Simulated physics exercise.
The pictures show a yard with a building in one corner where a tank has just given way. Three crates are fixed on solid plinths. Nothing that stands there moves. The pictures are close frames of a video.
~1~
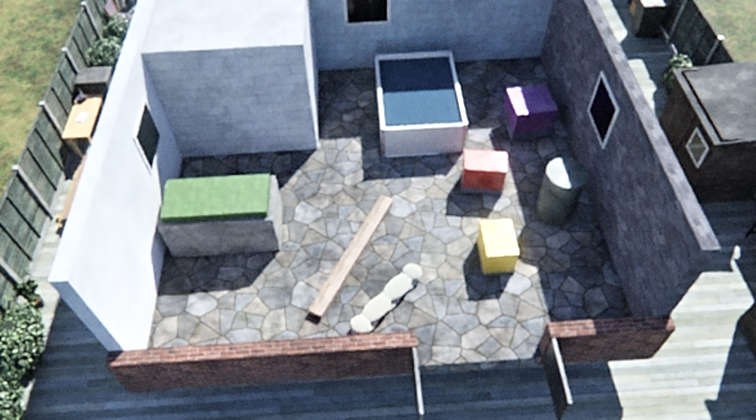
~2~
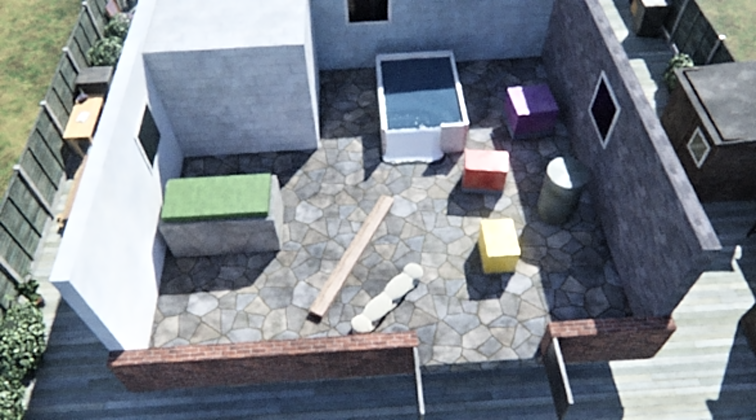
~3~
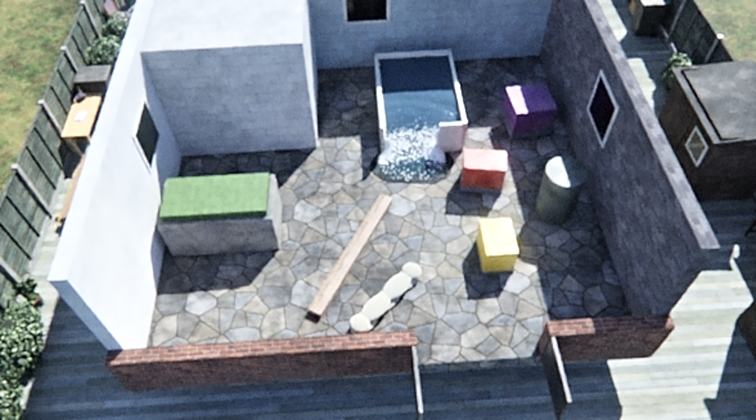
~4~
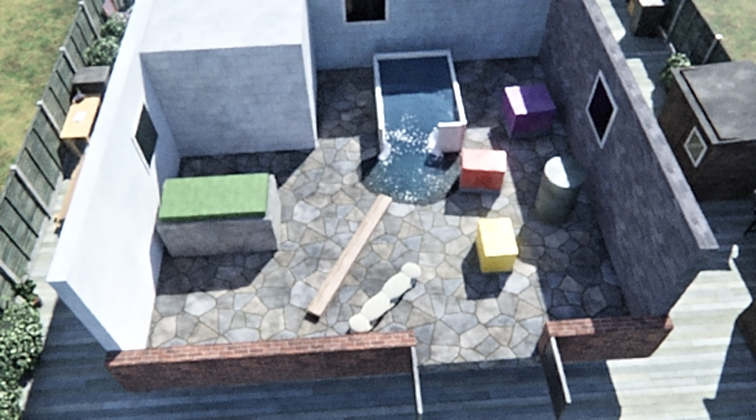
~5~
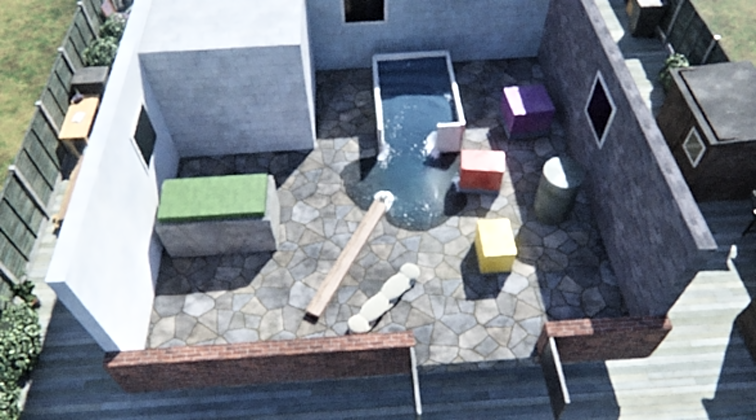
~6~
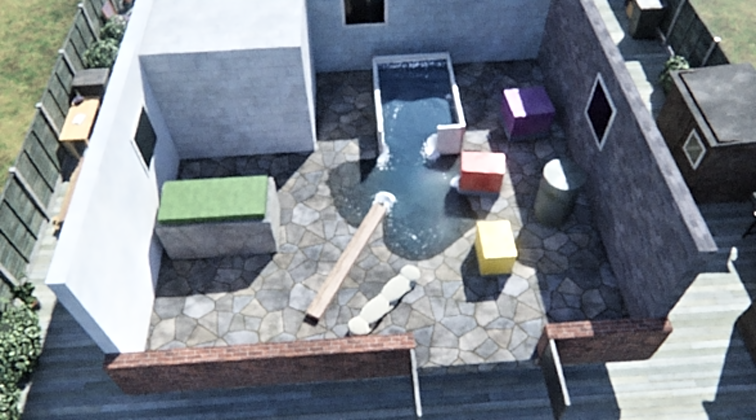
Water stands in a white-walled tank at the back of a stone-paved, walled yard, seen from high above. A green-topped block sits at left, a wooden plank and a pale, lumpy object lie near the middle, and red, purple and yellow boxes and a grey-green bin stand at right. The tank's front gives way and water pours out, foaming, then spreads forward around the plank's far end and towards the yellow box, the camera still.
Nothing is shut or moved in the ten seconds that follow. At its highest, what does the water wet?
One by one: The red crate is wetted; the yellow crate is wetted; the purple crate escapes dry.
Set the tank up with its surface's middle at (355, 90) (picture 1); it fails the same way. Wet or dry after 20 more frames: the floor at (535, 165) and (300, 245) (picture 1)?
In turn: Dry, awash.
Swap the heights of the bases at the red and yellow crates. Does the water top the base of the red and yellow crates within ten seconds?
My reading: Red crate is topped; yellow crate is topped.
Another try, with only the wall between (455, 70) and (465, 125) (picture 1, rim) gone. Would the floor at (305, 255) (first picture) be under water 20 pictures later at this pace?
Verdict: No water.
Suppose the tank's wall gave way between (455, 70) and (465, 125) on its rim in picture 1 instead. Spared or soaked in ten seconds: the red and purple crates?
One by one: Red crate is wetted; purple crate takes water.
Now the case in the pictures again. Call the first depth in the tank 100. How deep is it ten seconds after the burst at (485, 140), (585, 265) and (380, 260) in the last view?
In that order: 2, 2 and 6 per cent.
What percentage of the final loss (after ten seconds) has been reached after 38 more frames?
I make it 75 per cent.
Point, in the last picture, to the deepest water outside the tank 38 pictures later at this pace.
I would point to (159, 276).
A moment on, water covers 25 % of the floor; the red crate water round its plinth, the yellow crate water round its plinth, the purple crate not reached.
Next, water covers 35 % of the floor; the red crate water round its plinth, the yellow crate water round its plinth, the purple crate not reached.
Then, water covers 45 % of the floor; the red crate water round its plinth, the yellow crate water round its plinth, the purple crate water round its plinth.
Later, water covers 60 % of the floor; the red crate water round its plinth, the yellow crate water round its plinth, the purple crate water round its plinth.
In the end, water covers 70 % of the floor; the red crate was topped, the yellow crate was topped, the purple crate stayed above the water.
